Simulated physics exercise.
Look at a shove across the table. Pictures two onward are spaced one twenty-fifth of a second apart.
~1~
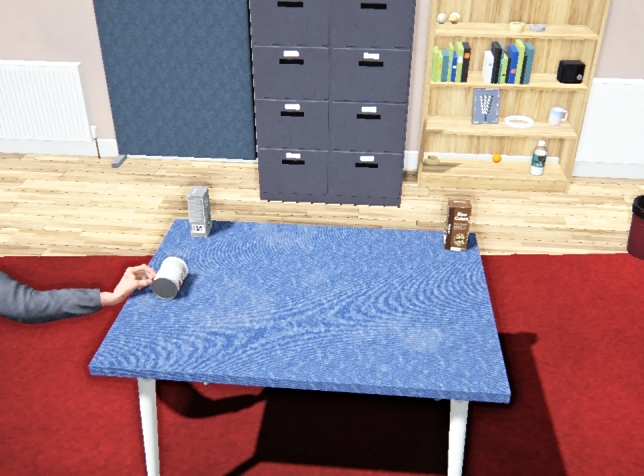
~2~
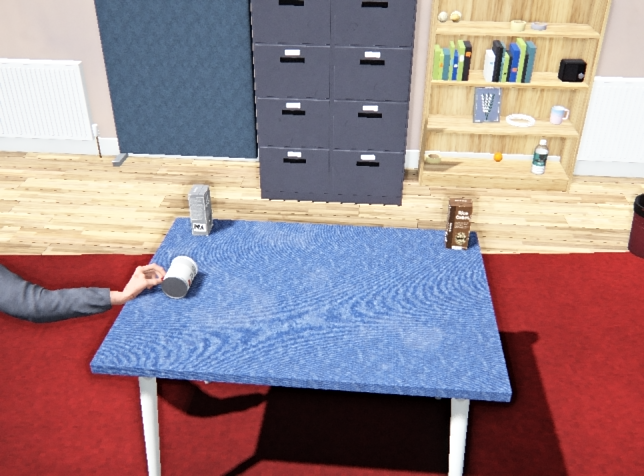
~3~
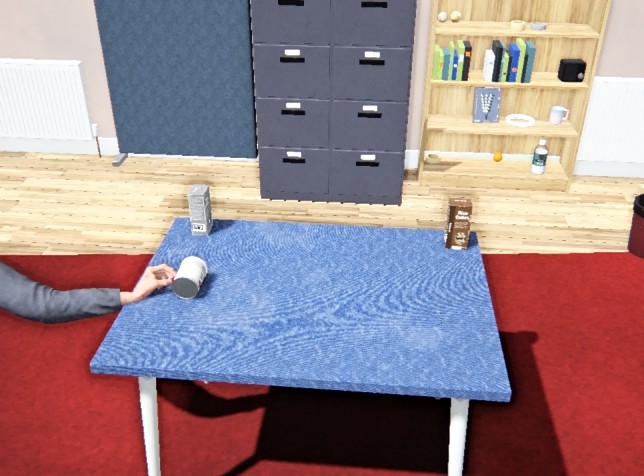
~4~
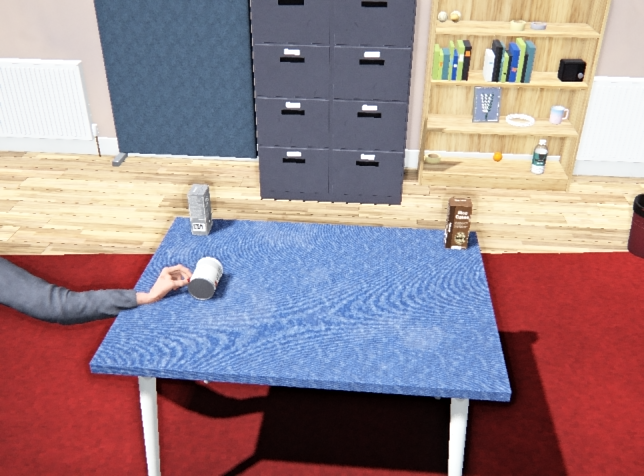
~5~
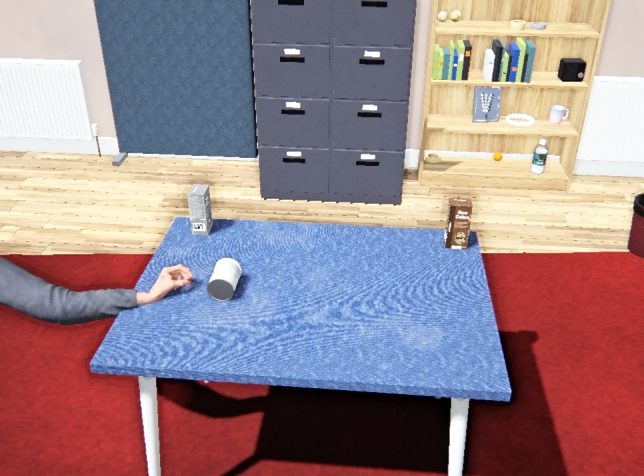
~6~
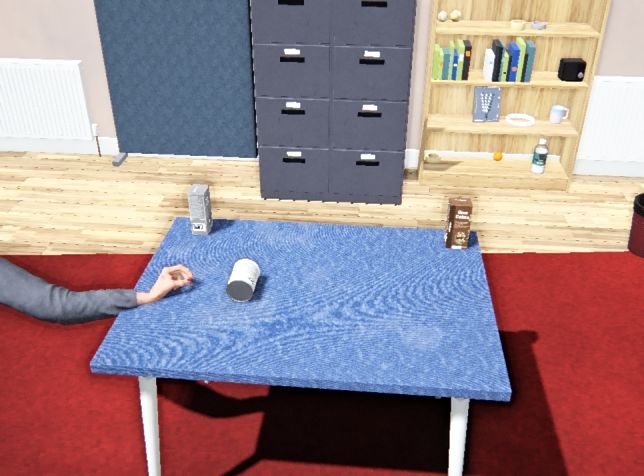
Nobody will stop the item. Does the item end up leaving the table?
My bet is it quits the table.
Then, 0.40 s on from there, white tin shifted well along near (423, 291).
Then, 0.80 s on from there, white tin now off the table.
In the end, off the table, white tin.
